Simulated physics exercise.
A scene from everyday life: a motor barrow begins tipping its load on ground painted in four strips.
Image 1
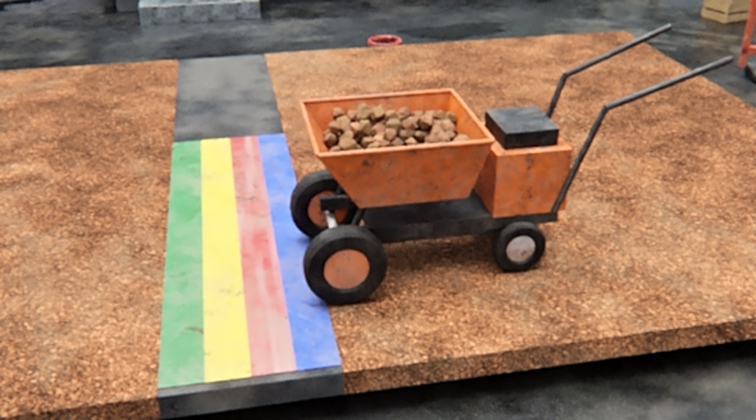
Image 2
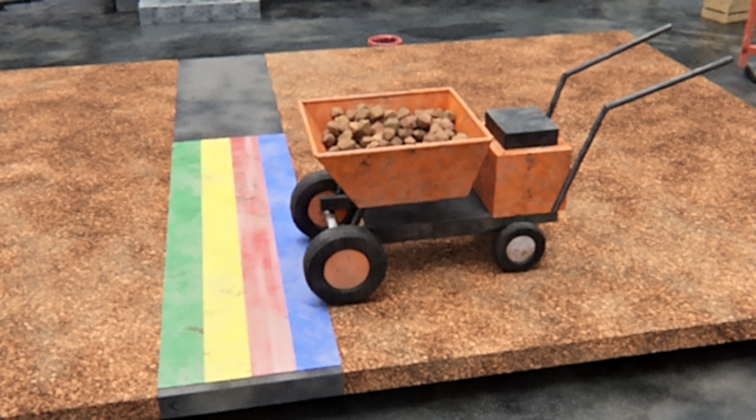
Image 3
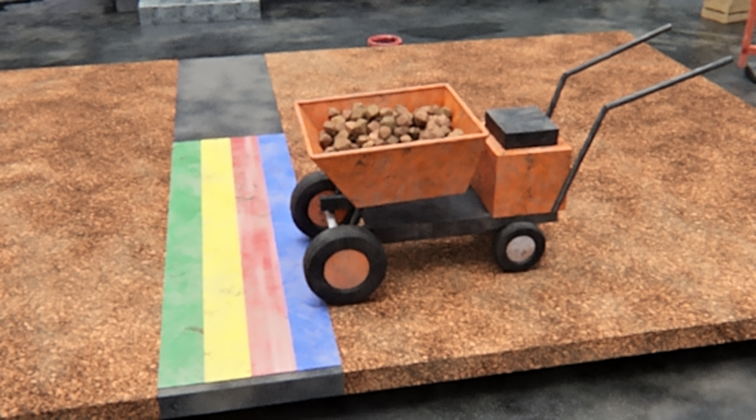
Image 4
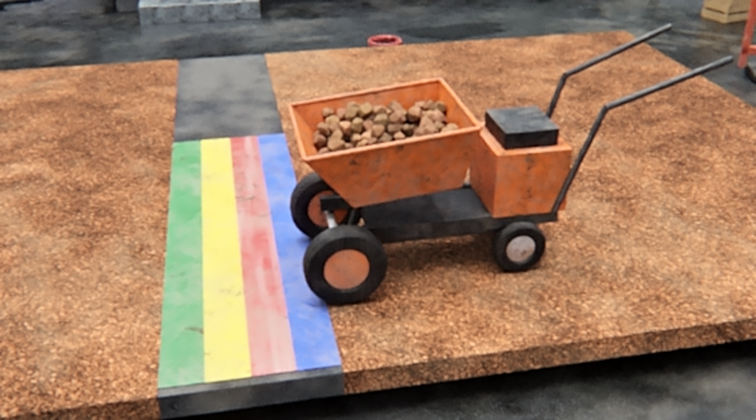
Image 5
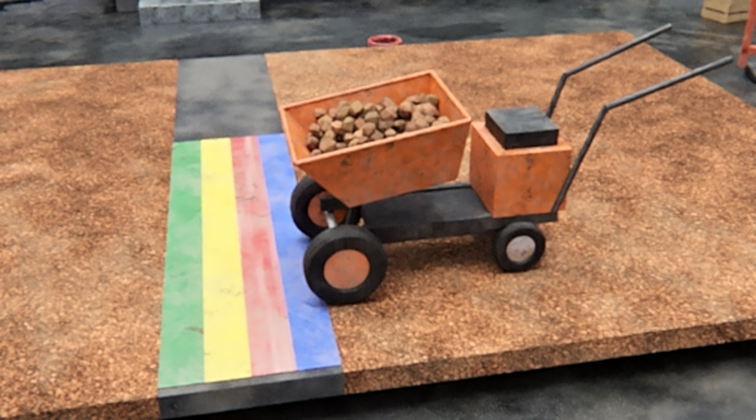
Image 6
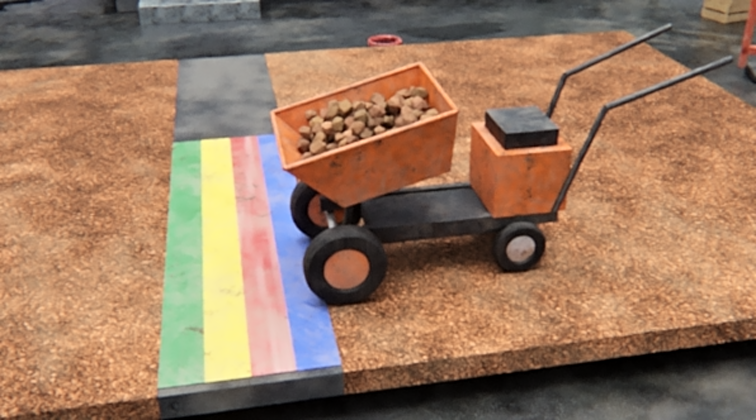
An orange motor barrow stands still as its skip of brown clods tilts toward the left.
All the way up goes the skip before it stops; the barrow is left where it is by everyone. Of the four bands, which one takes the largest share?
Green.
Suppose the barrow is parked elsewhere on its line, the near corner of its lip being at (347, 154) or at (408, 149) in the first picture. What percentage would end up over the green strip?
About 30 %, then 10 %.
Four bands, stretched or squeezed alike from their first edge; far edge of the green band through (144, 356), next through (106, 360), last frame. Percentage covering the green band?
In turn, 40 and 30 in a hundred.
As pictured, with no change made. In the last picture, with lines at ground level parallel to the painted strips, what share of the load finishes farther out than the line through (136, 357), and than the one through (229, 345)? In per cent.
Roughly 30 per cent, then roughly 80 per cent.
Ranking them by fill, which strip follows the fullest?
Following the top strip comes that yellow strip.
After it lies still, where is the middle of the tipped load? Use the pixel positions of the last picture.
Near (168, 281).
Soon after the last picture, skip tipped steeply; all in the skip.
A little later, skip tipped right over; most in the skip; a stray few over the yellow strip; about a quarter over the green strip; a stray few falling; a small part off the paint.
Later still, skip tipped right over; about a quarter in the skip; a small part over the yellow strip; about a third over the green strip; about a third off the paint.
At rest, skip tipped right over; about a quarter in the skip; none over the blue strip; a stray few over the red strip; a small part over the yellow strip; about a third over the green strip; about a third off the paint.
